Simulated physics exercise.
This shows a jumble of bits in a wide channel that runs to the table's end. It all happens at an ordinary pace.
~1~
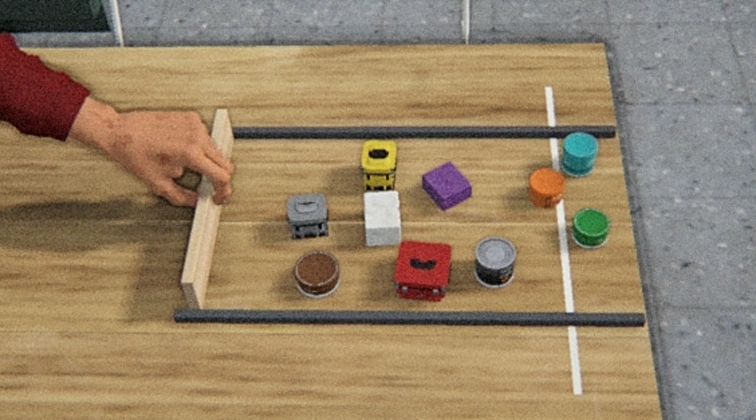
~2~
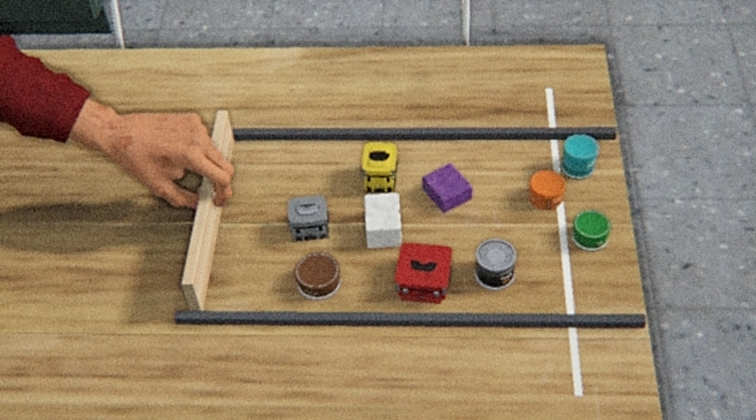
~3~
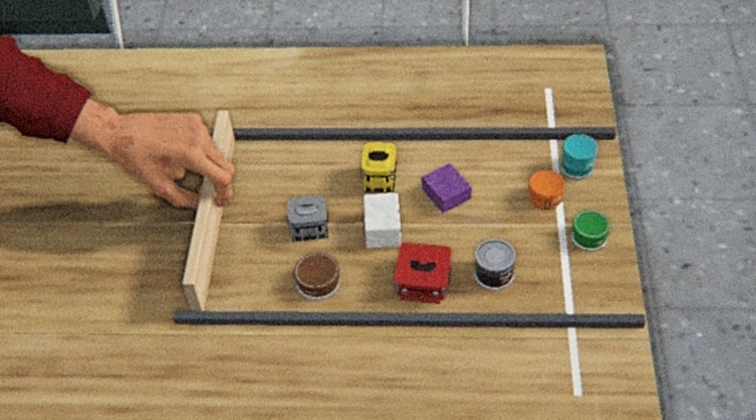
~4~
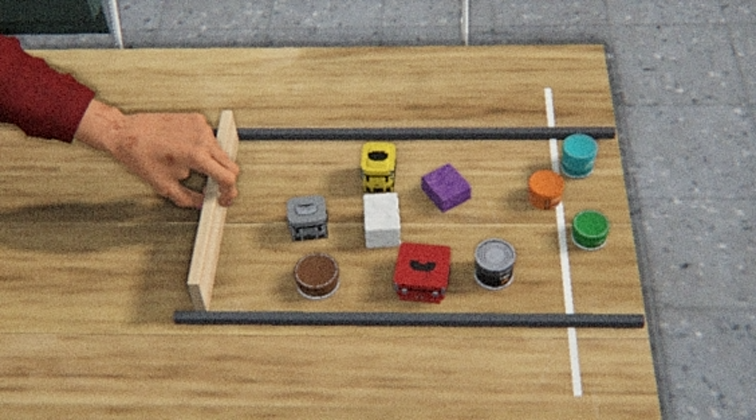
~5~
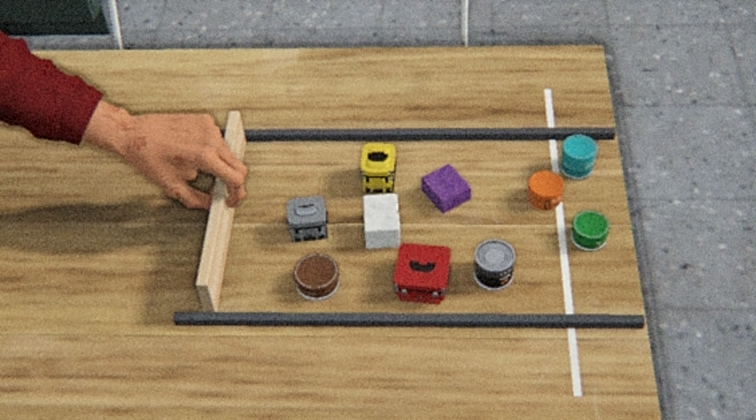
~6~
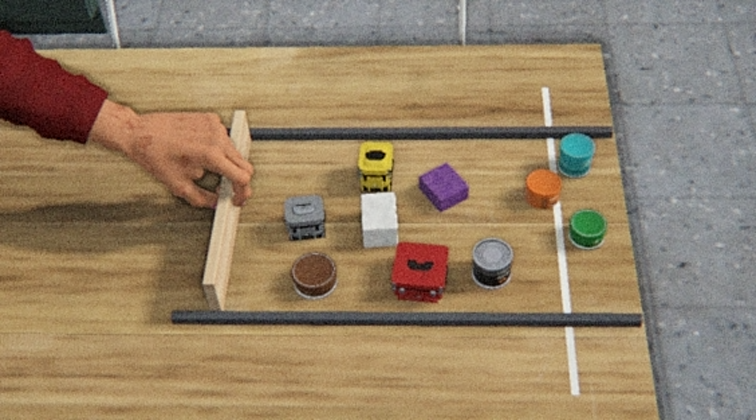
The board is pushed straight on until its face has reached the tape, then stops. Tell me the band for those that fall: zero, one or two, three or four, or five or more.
In the end the number that fall off is three or four.
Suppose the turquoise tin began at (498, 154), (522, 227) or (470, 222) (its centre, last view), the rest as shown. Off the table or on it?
In that order, it stays on; tumbles off; tumbles off.
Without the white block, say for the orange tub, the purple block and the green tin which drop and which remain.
The orange tub comes down; the purple block stays on; the green tin survives.
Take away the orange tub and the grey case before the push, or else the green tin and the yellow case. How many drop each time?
1 in the first case, 1 in the second.
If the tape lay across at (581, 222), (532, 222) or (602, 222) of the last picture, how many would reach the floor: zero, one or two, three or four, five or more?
For each place: Five or over; one or two; more than four.
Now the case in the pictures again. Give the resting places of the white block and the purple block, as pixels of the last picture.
The white block at (616, 221), the purple block at (608, 185).
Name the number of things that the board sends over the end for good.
The count is 3.
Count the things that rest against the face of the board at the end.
3 of them.
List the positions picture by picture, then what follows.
In the first picture, green tin (591, 229); turquoise tin (579, 155); orange tub (546, 189); board (210, 205); tape (561, 222).
In the second picture, turquoise tin (580, 157); white block (383, 220).
In the third picture, orange tub (546, 190); board (211, 207).
In the fourth picture, green tin (590, 231); black pot (494, 264).
In the fifth picture, turquoise tin (578, 158); red case (423, 274).
In the sixth picture, green tin (588, 230); turquoise tin (576, 156); orange tub (543, 190); board (229, 206); tape (558, 222).
A little later, none off yet; green tin at rest near (588, 230); turquoise tin at rest near (576, 156); orange tub at rest near (543, 190).
Next, none off yet; green tin at rest near (588, 230); turquoise tin at rest near (576, 156); orange tub shifted a little near (558, 191).
When it is over, the number that fall off is three or four; down, black pot, orange tub and green tin.
